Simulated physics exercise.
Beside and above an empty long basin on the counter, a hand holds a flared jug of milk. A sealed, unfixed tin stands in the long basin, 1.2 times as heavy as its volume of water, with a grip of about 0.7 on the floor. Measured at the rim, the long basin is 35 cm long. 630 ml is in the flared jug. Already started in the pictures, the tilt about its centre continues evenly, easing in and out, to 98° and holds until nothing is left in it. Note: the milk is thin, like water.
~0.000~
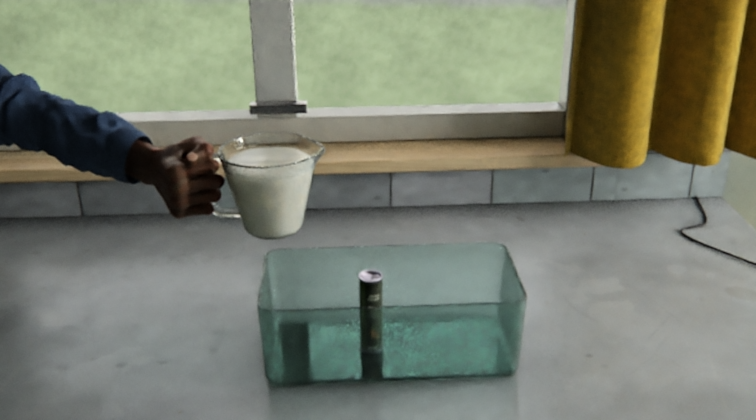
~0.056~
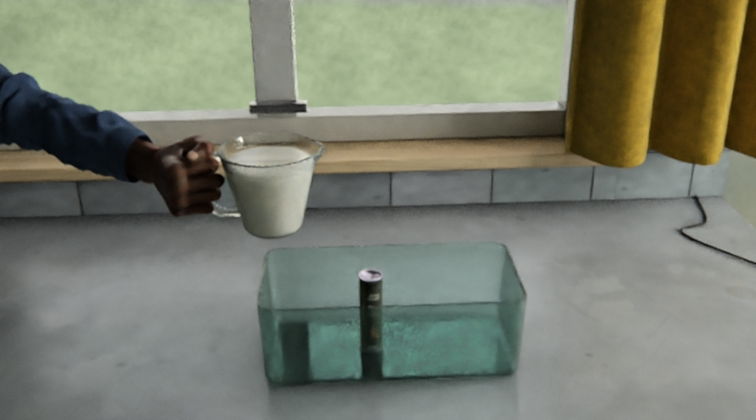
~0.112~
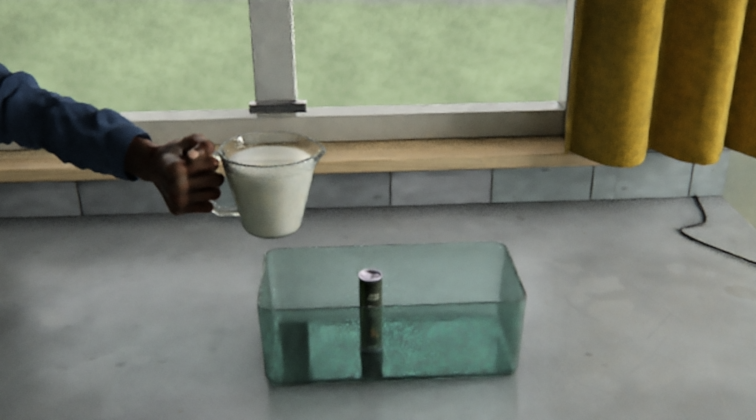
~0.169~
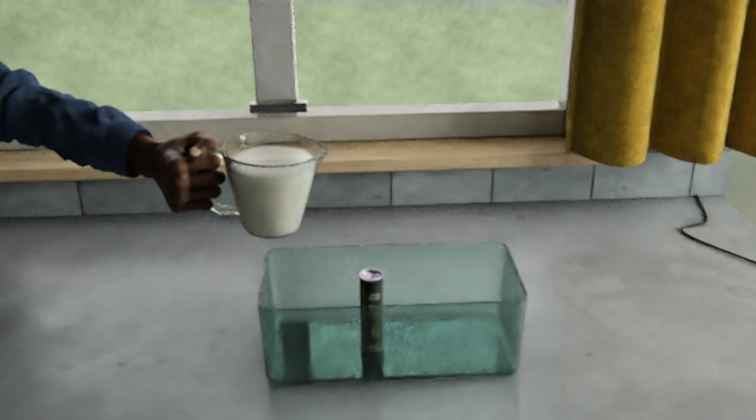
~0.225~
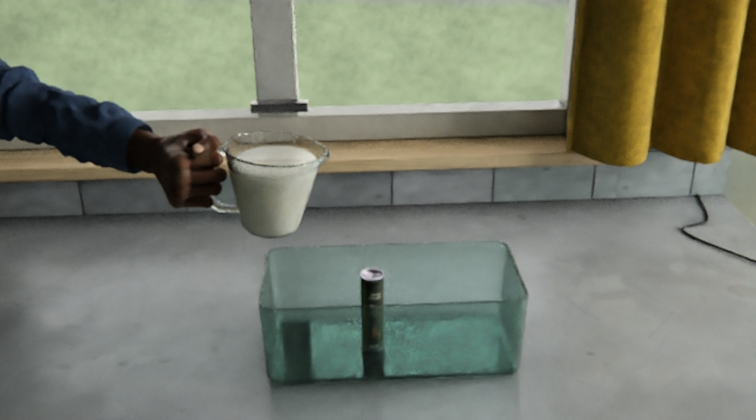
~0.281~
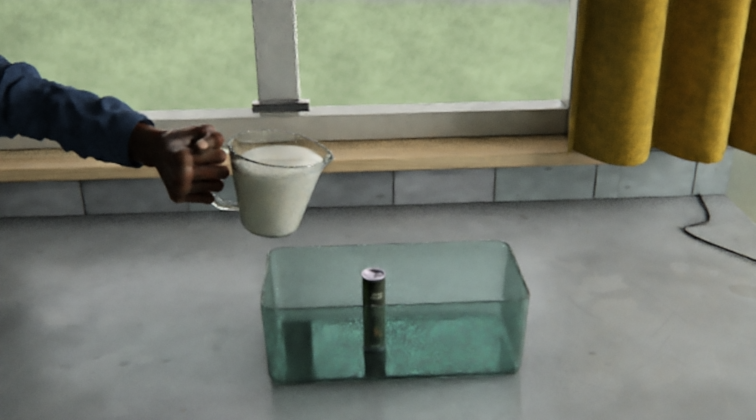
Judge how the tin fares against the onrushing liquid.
It will stay on its base.
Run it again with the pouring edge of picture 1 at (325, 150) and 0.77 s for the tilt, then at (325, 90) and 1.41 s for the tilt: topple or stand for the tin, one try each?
Trial 1 - tin tips; trial 2 - tin stays standing.
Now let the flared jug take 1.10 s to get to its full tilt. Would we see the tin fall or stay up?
Result: Tin tipped over.
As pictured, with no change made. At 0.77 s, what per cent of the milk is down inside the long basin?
About 7 per cent.
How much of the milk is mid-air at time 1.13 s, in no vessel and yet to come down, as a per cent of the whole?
About 16 per cent.
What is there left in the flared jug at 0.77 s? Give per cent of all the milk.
74 %.
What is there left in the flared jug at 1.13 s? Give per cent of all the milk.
Close to 20 percent of the whole amount.
By 0.77 s the tilt is 56° and 74 per cent is still to pour; the tin stands where it began.
By 1.13 s the tilt is 89° and 20 per cent is still to pour; the tin stands where it began.
By 1.50 s the tilt is 98° and 0 per cent is still to pour; the tin stands where it began.
By 1.91 s the tilt is 98° and 0 per cent is still to pour; the tin stands where it began.
At rest the tin stands where it began.
